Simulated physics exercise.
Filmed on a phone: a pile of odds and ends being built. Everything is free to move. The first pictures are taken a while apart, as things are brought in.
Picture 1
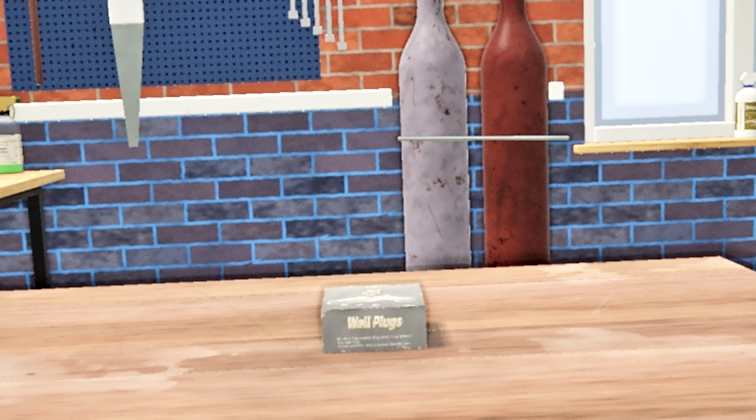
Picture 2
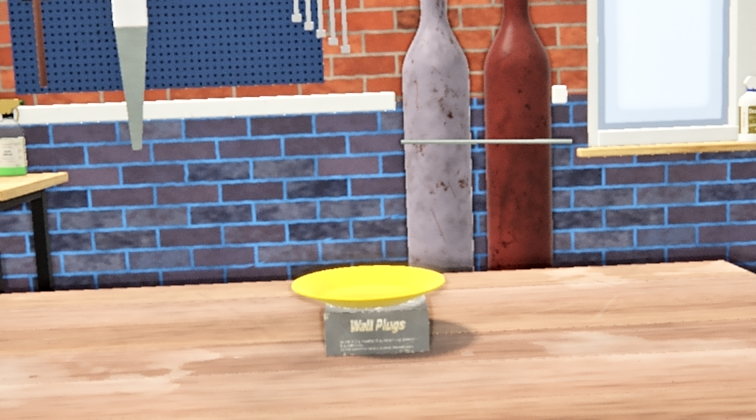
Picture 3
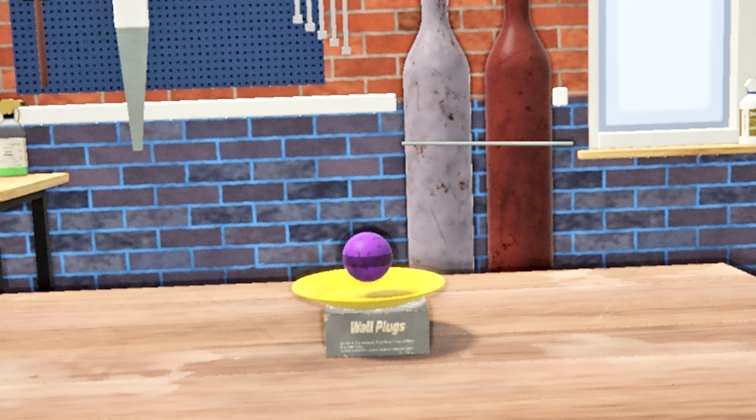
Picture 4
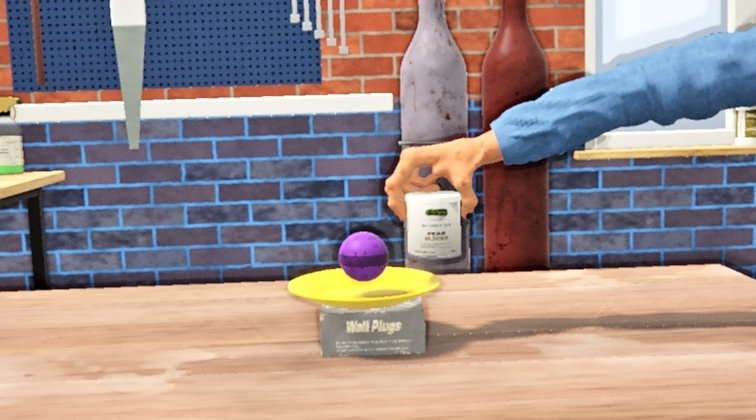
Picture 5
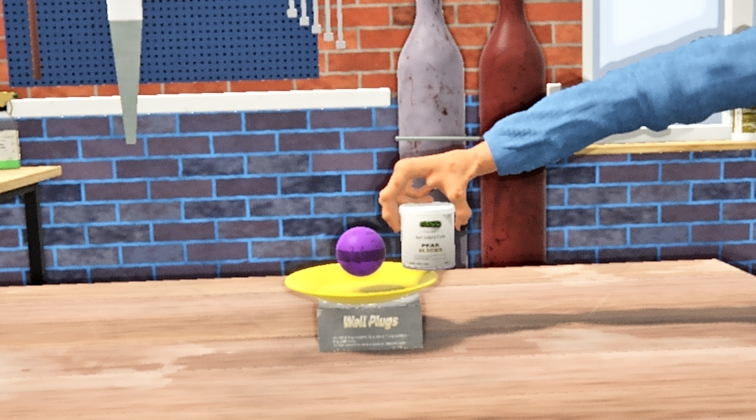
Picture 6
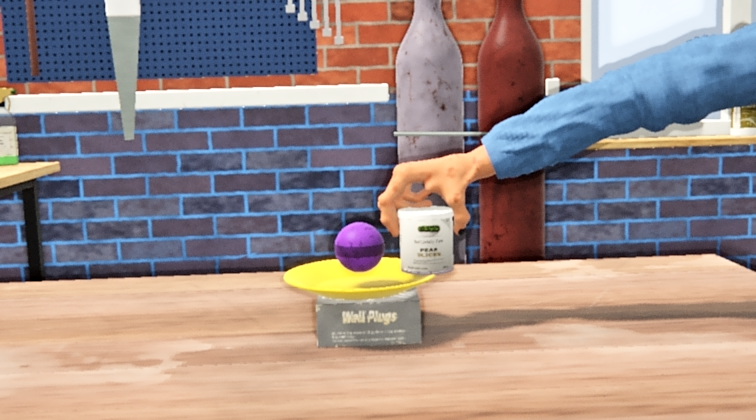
A hand in a blue sleeve lowered a white pot onto the right side of a yellow plate, beside a purple ball, after the plate and then the ball had appeared on a grey box.
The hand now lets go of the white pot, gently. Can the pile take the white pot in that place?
It stays up.
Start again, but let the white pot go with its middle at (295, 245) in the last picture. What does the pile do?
Then it holds.
Then, 0.50 s past the last view, nothing moves.
Then, 1.10 s past the last view, white pot resting near (426, 240).
Finally, all 4 still in place. Final places as the last picture's camera would see them, white pot near (427, 240). The pile holds.
